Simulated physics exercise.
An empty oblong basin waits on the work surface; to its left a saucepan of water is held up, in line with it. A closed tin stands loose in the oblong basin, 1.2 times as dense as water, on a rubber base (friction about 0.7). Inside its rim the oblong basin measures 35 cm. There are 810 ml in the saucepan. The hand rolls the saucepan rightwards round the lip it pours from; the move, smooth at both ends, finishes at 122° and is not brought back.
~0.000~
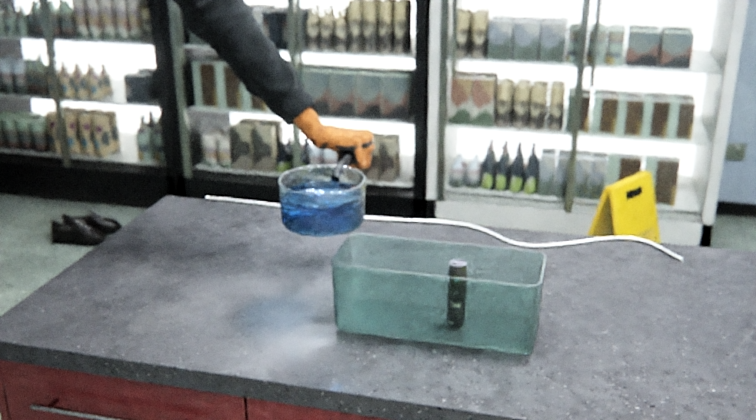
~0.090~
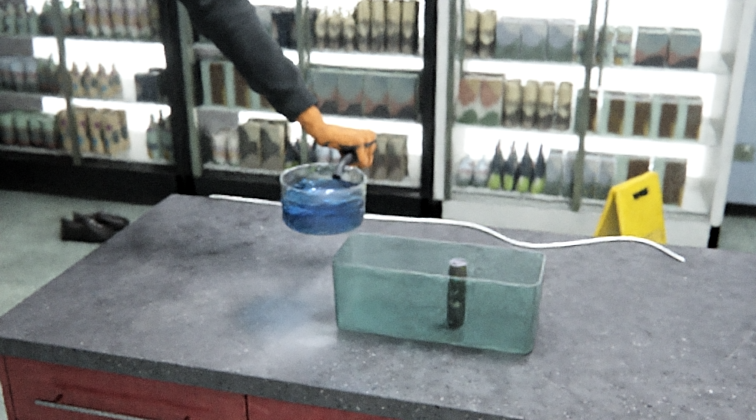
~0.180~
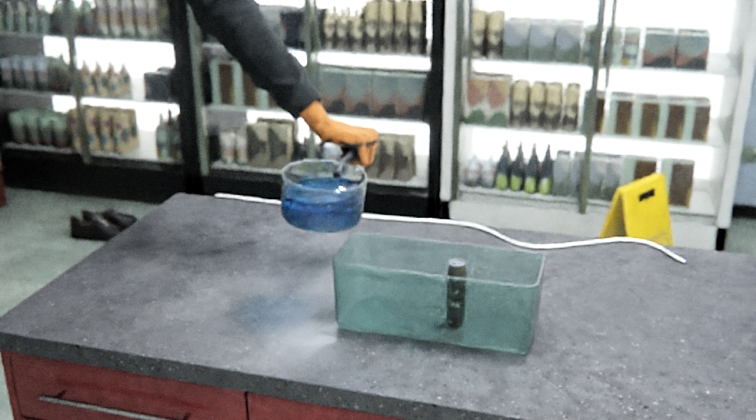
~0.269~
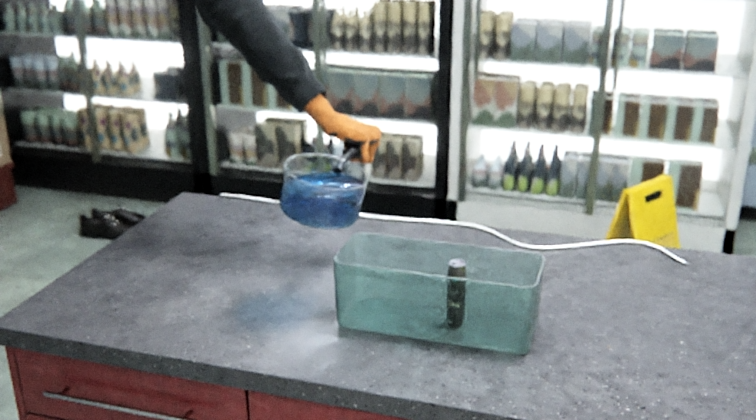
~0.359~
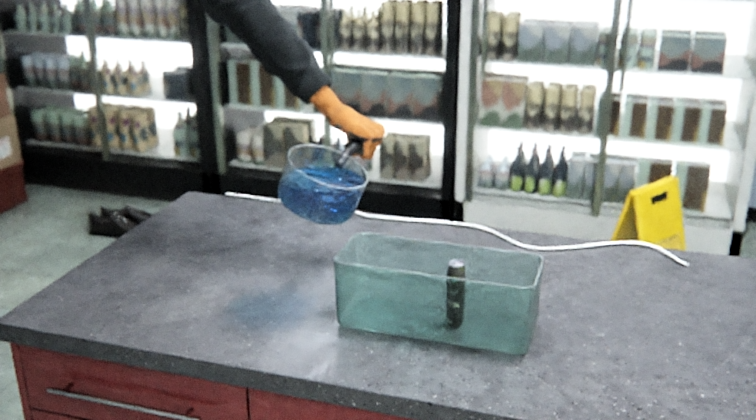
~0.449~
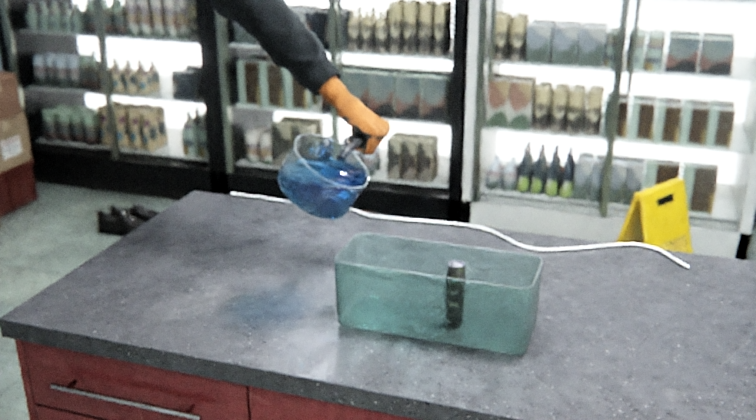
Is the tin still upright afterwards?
The tin stays up.
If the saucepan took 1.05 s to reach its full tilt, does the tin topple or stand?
Then it goes over.
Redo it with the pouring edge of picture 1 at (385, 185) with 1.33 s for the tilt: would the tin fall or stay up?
Then it falls.
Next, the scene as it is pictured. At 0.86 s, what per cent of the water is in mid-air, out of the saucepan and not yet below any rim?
Near 42 in a hundred.
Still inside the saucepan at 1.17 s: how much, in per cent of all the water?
Some 2 per cent.
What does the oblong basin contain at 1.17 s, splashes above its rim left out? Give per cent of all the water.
Near 88 in a hundred.
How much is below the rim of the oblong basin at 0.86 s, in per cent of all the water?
About 24 per cent.
By 0.86 s the tilt is 88° and 34 per cent is still to pour; the tin stands where it began.
By 1.17 s the tilt is 118° and 2 per cent is still to pour; the tin stands where it began.
By 1.49 s the tilt is 122° and 0 per cent is still to pour; the tin stands where it began.
By 1.83 s the tilt is 122° and 0 per cent is still to pour; the tin stands where it began.
At rest the tin stands where it began.
